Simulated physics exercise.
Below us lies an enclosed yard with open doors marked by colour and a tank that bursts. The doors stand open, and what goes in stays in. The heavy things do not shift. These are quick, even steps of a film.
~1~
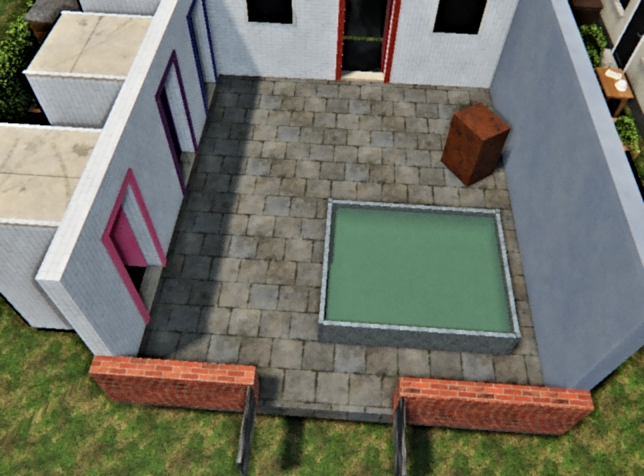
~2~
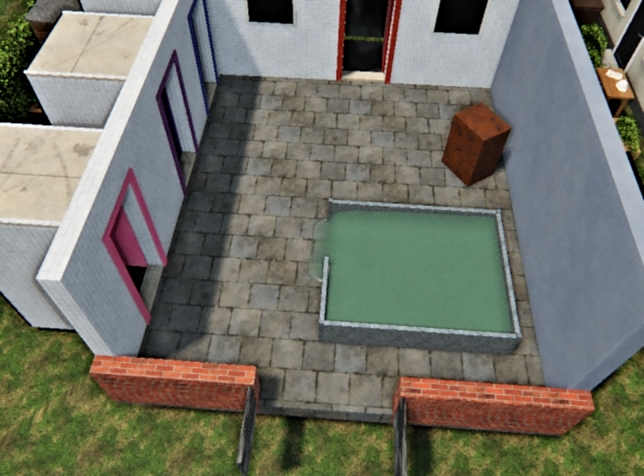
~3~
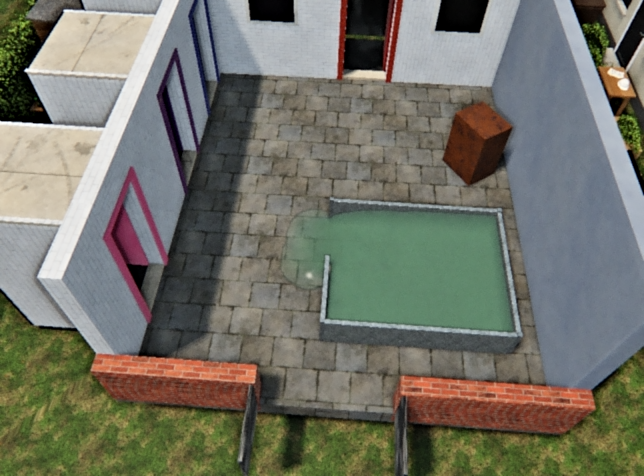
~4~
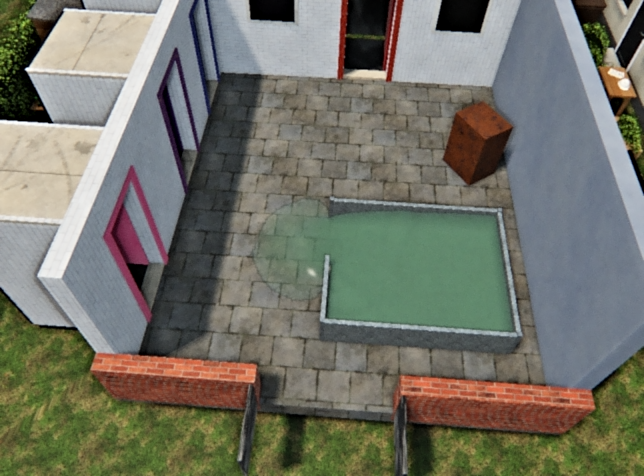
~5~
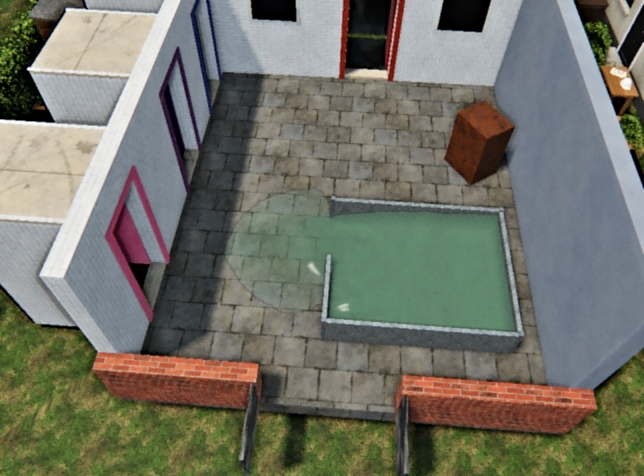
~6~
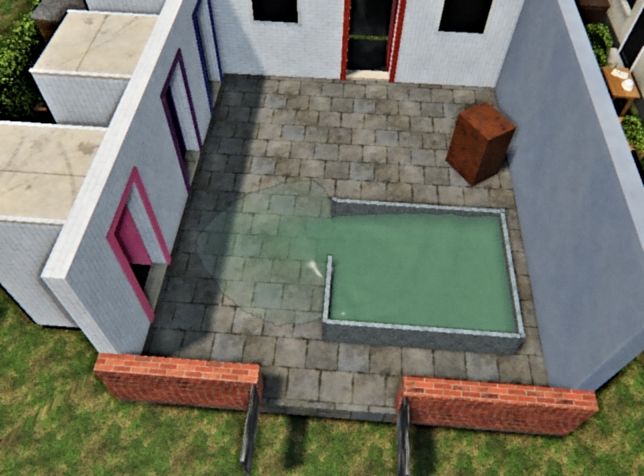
Green water pouring from a gap in the left side of a raised tank, spreading leftward across a walled, paved courtyard.
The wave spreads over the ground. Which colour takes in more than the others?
The pink door.
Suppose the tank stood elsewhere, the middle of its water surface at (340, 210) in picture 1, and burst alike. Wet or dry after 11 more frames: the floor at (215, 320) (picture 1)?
Verdict: Wet.
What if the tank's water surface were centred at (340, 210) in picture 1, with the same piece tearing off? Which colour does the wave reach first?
The purple door.
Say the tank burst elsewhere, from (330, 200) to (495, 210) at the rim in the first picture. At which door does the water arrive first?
First comes the red door.
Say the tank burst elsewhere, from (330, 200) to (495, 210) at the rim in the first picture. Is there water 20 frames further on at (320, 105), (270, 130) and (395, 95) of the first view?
In turn: Awash, under water, covered.
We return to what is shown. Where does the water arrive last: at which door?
Last comes the red door.
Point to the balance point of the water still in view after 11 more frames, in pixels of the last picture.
At about (352, 260).
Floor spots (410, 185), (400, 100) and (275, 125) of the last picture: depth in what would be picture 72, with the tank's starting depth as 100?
In turn 4, 6 and 10 in a hundred.
A moment on, water covers 20 % of the floor; blue door not reached, red door not reached, purple door not reached, pink door a trickle in.
Next, water covers 30 % of the floor; blue door not reached, red door not reached, purple door some in, pink door some in.
Then, water covers 40 % of the floor; blue door wet at the sill, nothing in, red door not reached, purple door some in, pink door a lot in.
Later, water covers 70 % of the floor; blue door some in, red door wet at the sill, nothing in, purple door a lot in, pink door a lot in.
In the end, water covers 95 % of the floor; blue door some in, red door wet at the sill, nothing in, purple door a lot in, pink door a lot in; the pink door has let in the most.
